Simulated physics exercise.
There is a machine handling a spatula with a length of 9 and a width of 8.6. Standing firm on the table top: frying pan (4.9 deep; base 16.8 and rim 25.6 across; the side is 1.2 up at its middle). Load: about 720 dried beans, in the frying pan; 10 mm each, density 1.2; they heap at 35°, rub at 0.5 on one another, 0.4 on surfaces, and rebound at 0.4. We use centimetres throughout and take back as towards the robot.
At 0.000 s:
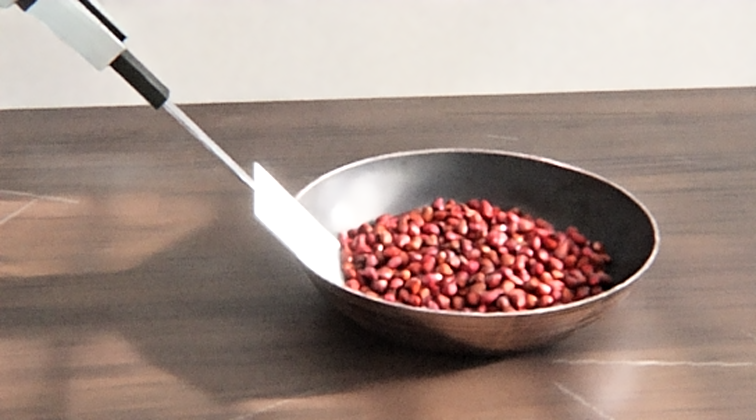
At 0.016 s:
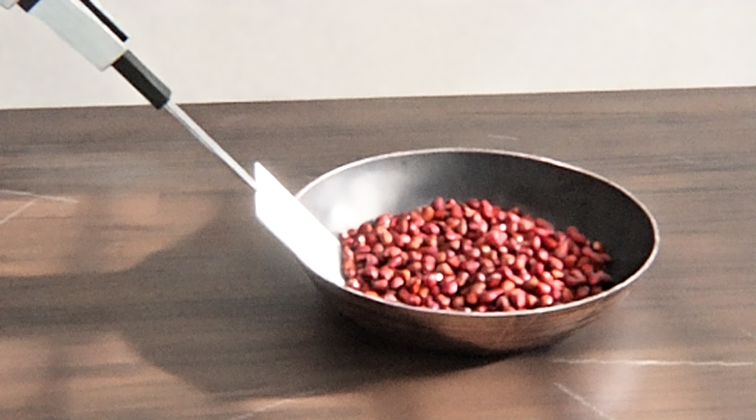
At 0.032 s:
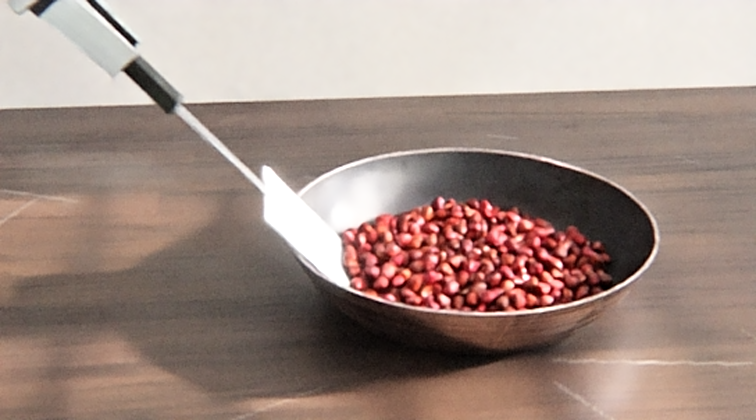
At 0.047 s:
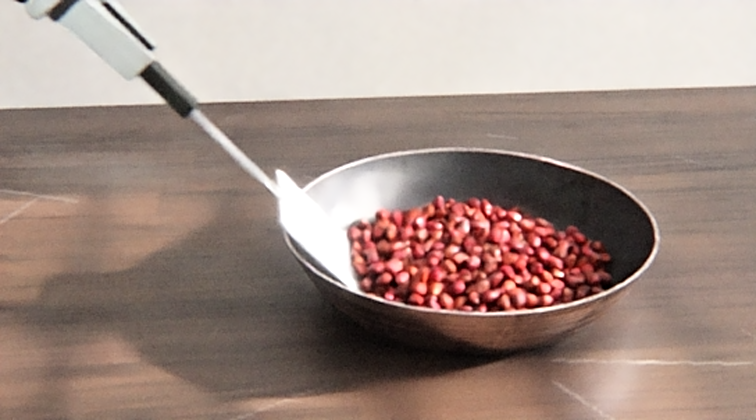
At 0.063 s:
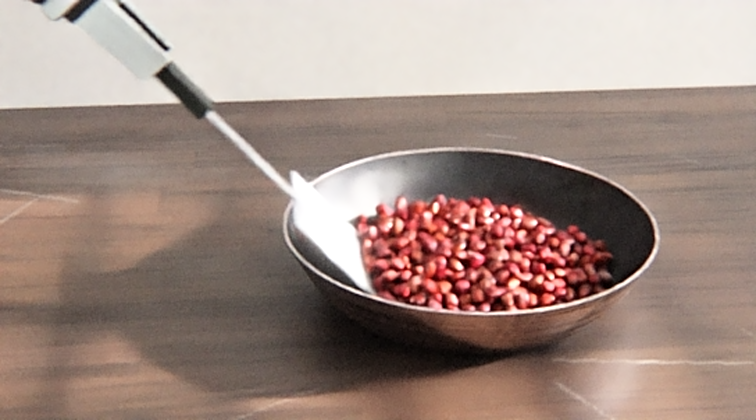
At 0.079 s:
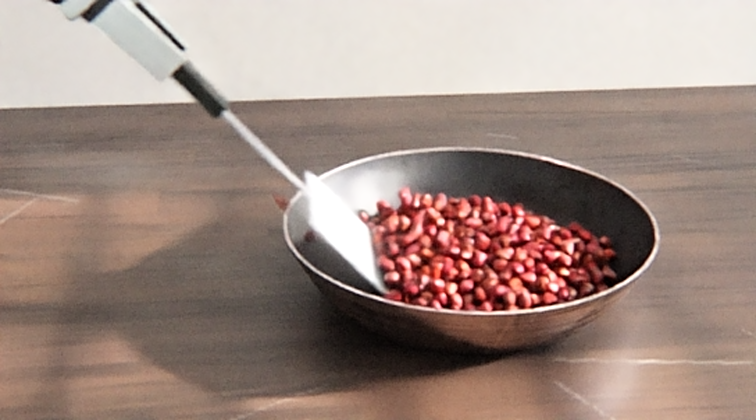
On a dark wooden table top, a machine-held spatula sliding rightward into a frying pan, nudging the heap of red beans slightly.
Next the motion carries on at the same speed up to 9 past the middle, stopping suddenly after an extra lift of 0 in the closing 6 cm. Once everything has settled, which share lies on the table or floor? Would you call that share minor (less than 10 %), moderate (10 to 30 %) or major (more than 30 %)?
I would call it moderate.
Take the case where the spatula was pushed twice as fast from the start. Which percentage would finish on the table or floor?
Then about 35 per cent.
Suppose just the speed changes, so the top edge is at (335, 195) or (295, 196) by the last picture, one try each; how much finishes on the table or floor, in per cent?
First try around 25 %, second try around 15 %.
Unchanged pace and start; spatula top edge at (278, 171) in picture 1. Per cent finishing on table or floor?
Roughly 20%.
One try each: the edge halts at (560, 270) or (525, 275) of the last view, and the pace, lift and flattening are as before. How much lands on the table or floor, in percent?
Estimates, in order: 5 % and 0 %.
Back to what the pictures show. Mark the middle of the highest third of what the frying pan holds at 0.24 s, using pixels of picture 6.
(575, 225).
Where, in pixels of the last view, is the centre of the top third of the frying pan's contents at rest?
(598, 227).
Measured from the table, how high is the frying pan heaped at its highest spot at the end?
Roughly 6.5 centimetres.
After 0.16 s, sloping 49°, highest piece 16 above the table; 715 in the frying pan, 1 on the blade or in flight.
After 0.24 s, sloping 49°, highest piece 18 above the table; 714 in the frying pan, 2 on the blade or in flight.
After 0.49 s, sloping 49°, highest piece 6 above the table; 585 in the frying pan, 120 on the table or floor, 11 on the blade or in flight.
After 1.54 s, sloping 49°, highest piece 6 above the table; 582 in the frying pan, 134 on the table or floor.
At rest, 582 in the frying pan, 134 on the table or floor. That is 19 % on the table or floor.
